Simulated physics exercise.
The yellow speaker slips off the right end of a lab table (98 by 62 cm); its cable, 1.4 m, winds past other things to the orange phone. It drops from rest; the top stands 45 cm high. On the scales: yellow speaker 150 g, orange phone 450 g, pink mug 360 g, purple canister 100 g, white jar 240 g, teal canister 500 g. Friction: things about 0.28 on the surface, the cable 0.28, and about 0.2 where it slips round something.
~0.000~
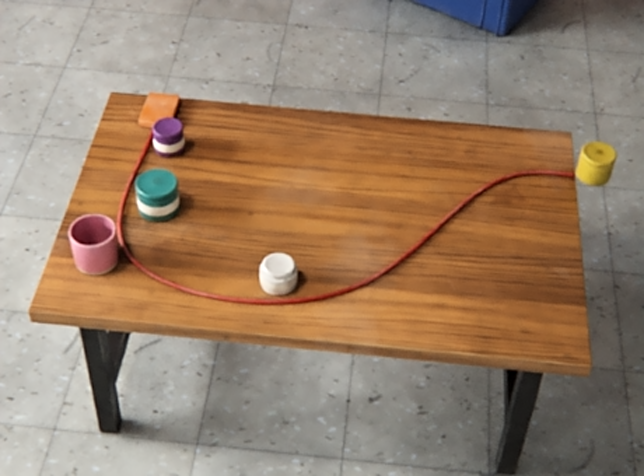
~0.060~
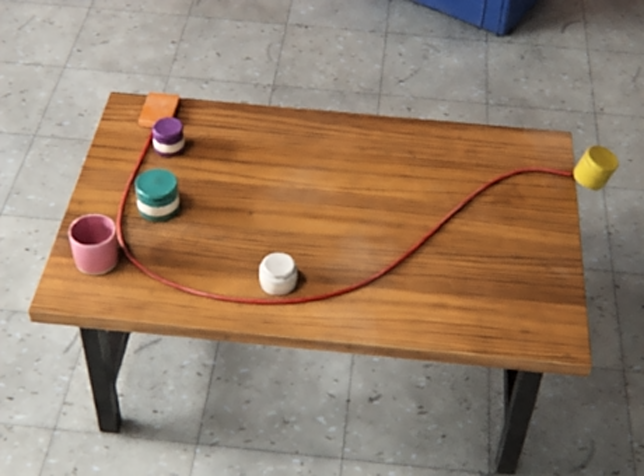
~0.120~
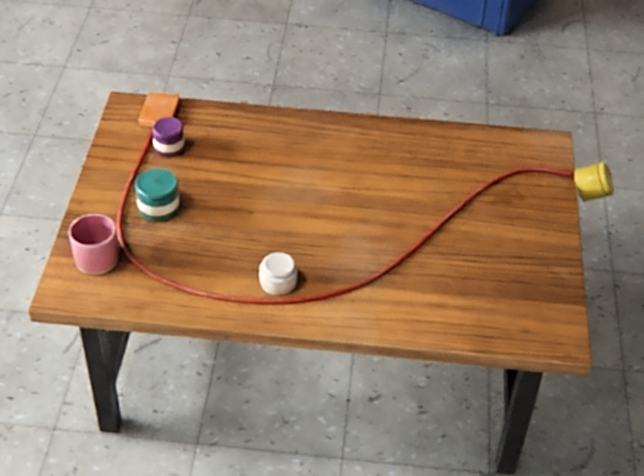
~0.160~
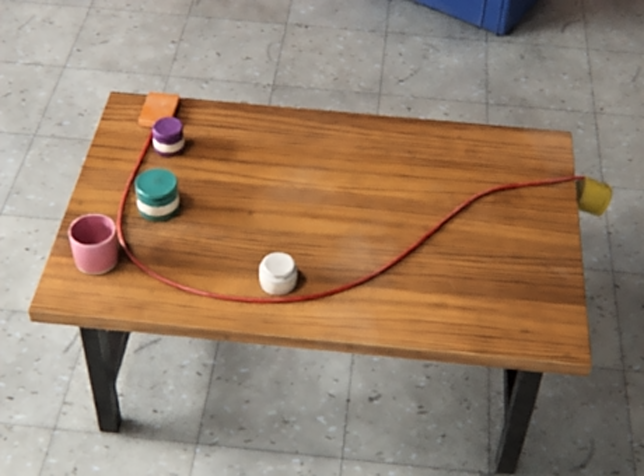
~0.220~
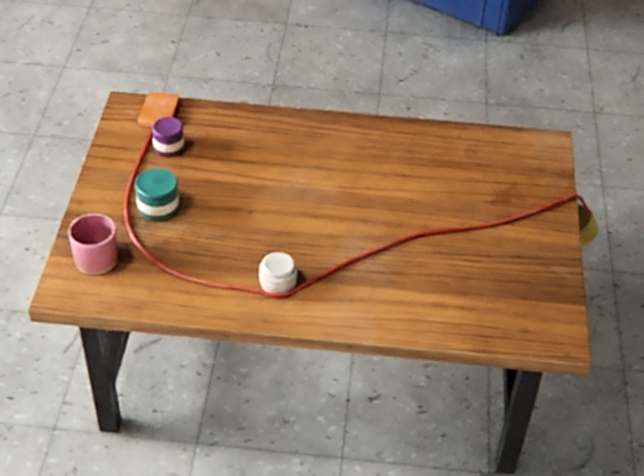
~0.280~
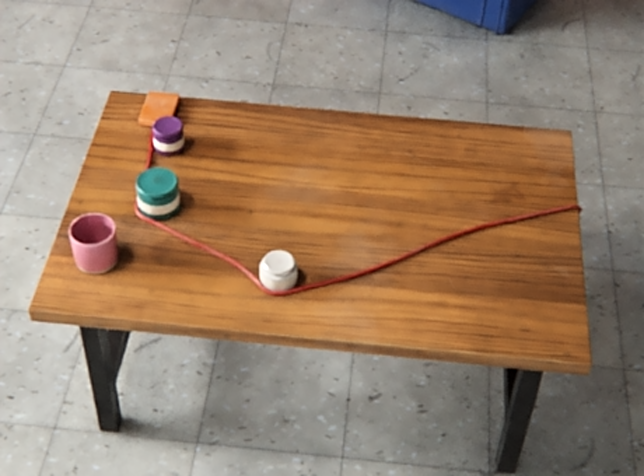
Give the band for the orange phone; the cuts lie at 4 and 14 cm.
The orange phone hardly moves.
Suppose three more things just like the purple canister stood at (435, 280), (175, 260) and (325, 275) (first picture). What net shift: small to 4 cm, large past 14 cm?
In that order: Small, large, small.
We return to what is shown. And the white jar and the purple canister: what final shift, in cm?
White jar 15 cm, purple canister 0 cm.
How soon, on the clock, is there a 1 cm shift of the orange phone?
About: Orange phone 0.36 s.
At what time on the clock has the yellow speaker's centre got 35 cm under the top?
About: 0.70 s.
After 0.5 s, the cable's tail end at (154, 131); orange phone 1 cm off its start, yellow speaker over the edge, white jar 11 cm off its start.
After 0.7 s, the cable's tail end at (154, 131); orange phone 1 cm off its start, yellow speaker over the edge, white jar 14 cm off its start.
After 1.0 s, the cable's tail end at (154, 132); orange phone 2 cm off its start at (158, 111), yellow speaker over the edge, white jar 14 cm off its start at (295, 208).
After 1.2 s, the cable's tail end at (154, 133); orange phone 2 cm off its start, yellow speaker over the edge, white jar 14 cm off its start.
After 2.4 s, the cable's tail end at (154, 133); orange phone 2 cm off its start at (158, 112), yellow speaker over the edge, white jar 14 cm off its start at (295, 208), teal canister 3 cm off its start at (171, 177).
